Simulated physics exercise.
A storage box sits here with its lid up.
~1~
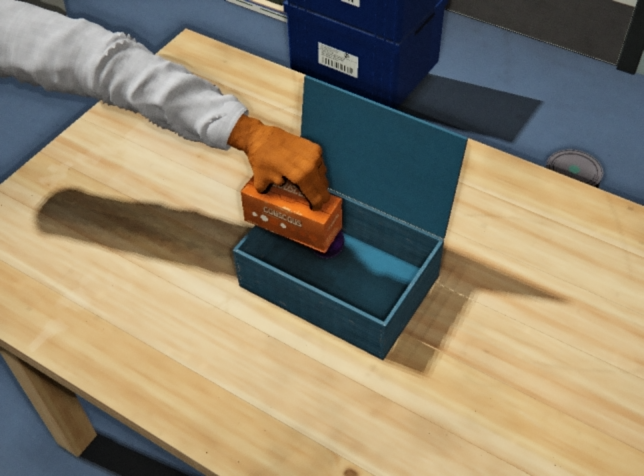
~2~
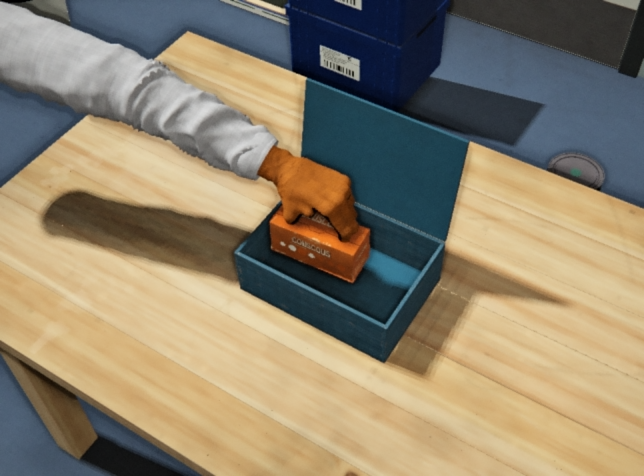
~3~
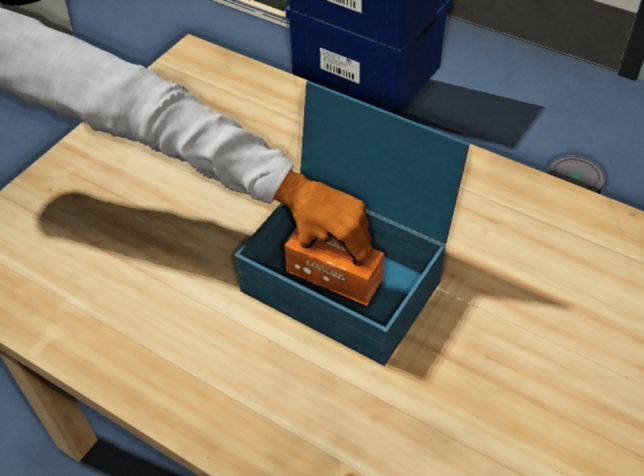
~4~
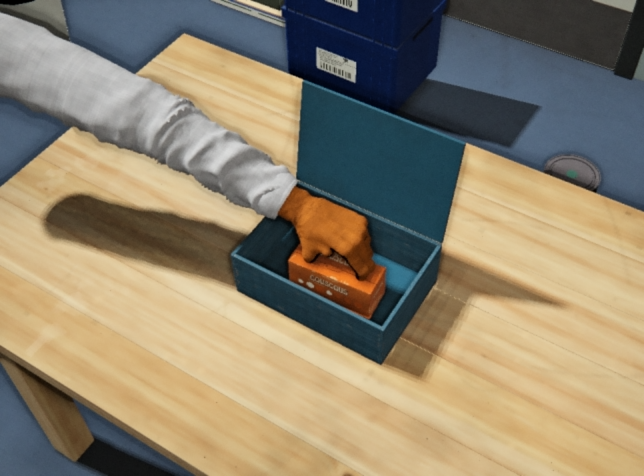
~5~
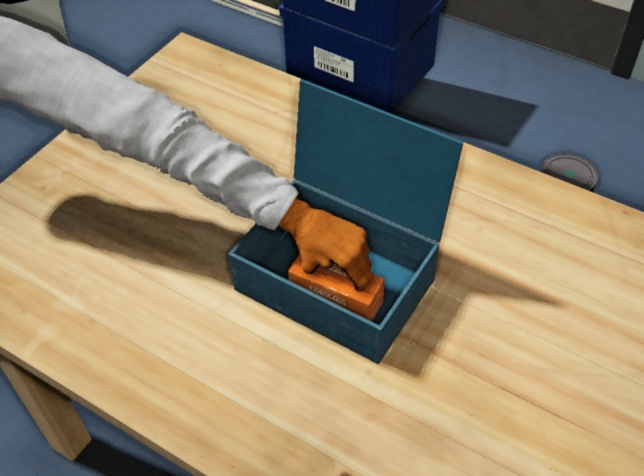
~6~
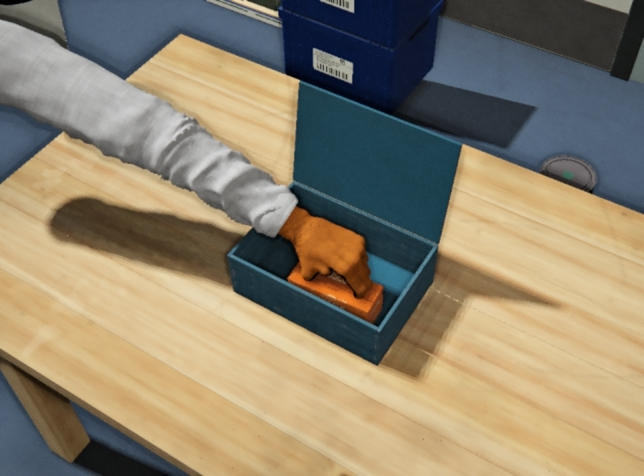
The video shows an orange-gloved hand in a white sleeve holding an orange carton above an open teal storage box on a wooden table, then moving it slightly right and lowering it inside, still gripping it.
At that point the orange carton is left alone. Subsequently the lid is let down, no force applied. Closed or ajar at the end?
So the lid is down at the end.
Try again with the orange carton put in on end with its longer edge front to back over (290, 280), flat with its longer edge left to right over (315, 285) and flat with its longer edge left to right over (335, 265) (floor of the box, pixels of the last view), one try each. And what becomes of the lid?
Case one, the lid is kept from closing; case two, it lies closed; case three, it lies closed.
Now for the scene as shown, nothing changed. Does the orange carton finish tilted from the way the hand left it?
As it turns out, the orange carton keeps its original angle.
Then, 1.40 s later than the last frame, lid 77° above the rim.
Then, 1.70 s later than the last frame, lid 47° above the rim.
Then, 1.90 s later than the last frame, lid 15° above the rim.
When it is over, lid shut; both as before. End places, in pixels of the last picture, orange carton near (335, 295).
